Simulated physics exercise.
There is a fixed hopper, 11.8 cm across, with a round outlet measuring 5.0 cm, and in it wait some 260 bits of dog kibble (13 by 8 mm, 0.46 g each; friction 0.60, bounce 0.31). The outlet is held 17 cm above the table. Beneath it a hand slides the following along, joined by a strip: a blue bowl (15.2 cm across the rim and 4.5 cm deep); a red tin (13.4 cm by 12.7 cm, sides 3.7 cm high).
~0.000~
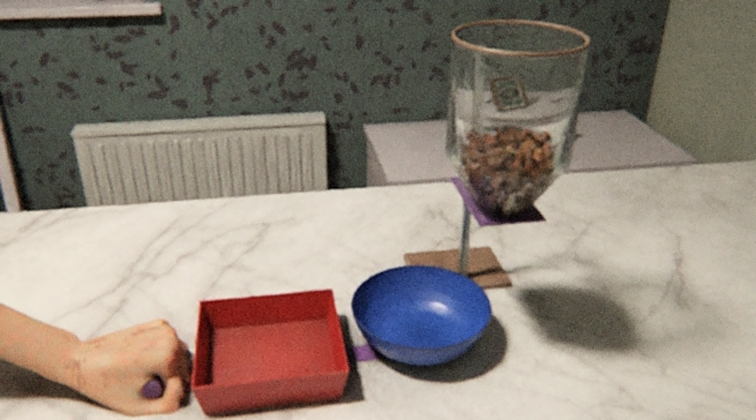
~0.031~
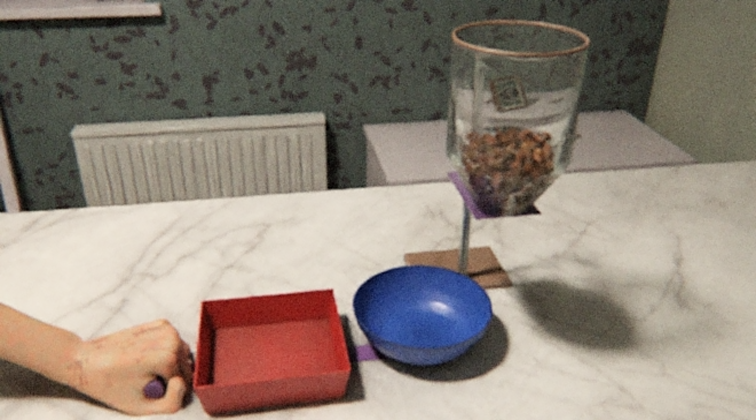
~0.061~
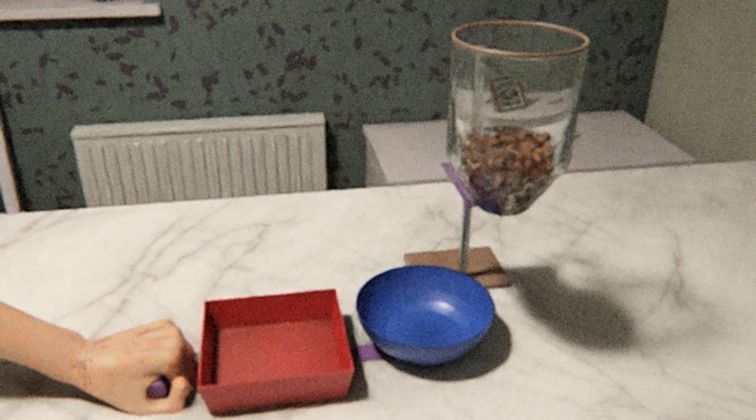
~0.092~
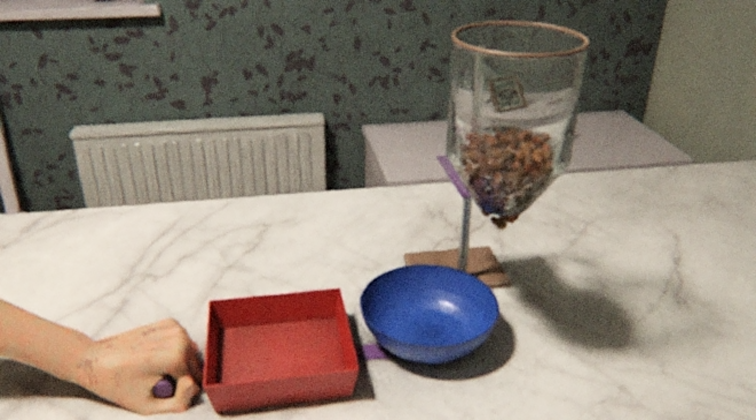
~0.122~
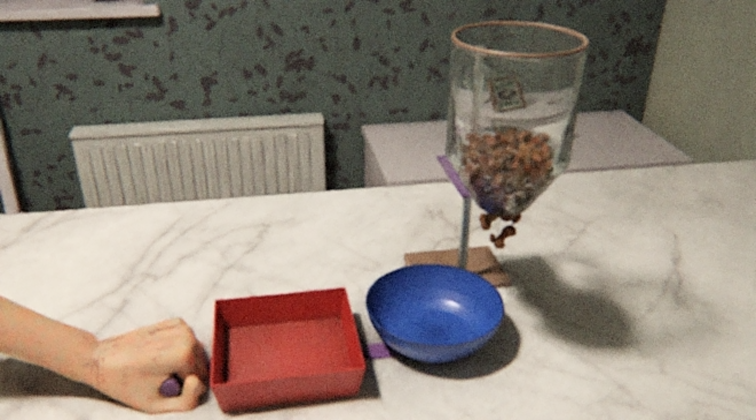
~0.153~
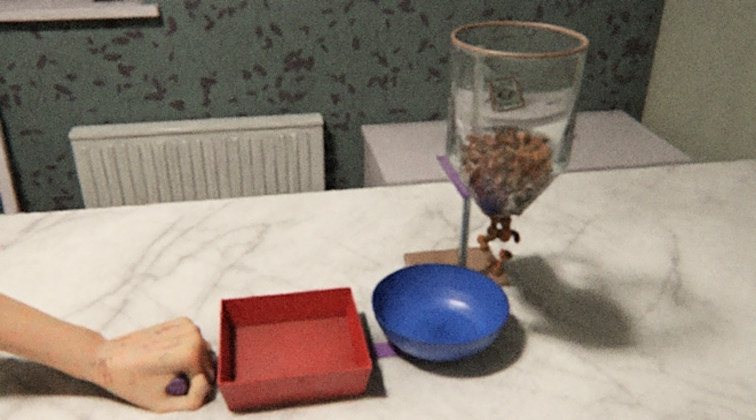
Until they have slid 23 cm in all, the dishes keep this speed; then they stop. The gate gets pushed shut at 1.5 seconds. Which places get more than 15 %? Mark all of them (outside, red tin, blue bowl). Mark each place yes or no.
Marks: Outside gets no; red tin gets no; blue bowl gets yes.
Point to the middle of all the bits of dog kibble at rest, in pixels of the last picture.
(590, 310) or so.
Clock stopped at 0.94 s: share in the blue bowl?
At that moment, close to 85 % has got there.
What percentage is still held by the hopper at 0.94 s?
About 0 percent of the load, give or take.
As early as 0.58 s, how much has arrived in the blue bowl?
About 60 % so far.
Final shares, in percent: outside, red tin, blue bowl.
Final split - outside: 10%, red tin: 10%, blue bowl: 85%.
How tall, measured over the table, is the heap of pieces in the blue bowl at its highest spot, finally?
Roughly 5.5 cm.
After 0.58 s, blue bowl 60 %, hopper 25 %, in the air 15 %; middle of all pieces on or above the table near (503, 272).
After 0.94 s, outside 10 %, red tin 10 %, blue bowl 85 %; middle of all pieces on or above the table near (546, 312).
After 1.27 s, outside 10 %, red tin 10 %, blue bowl 85 %; middle of all pieces on or above the table near (584, 310).
Then, at 1.58 s, outside 10 %, red tin 10 %, blue bowl 85 %; middle of all pieces on or above the table near (584, 310).
In the end, at 2.1 s, outside 10 %, red tin 10 %, blue bowl 85 %, hopper 0 %.
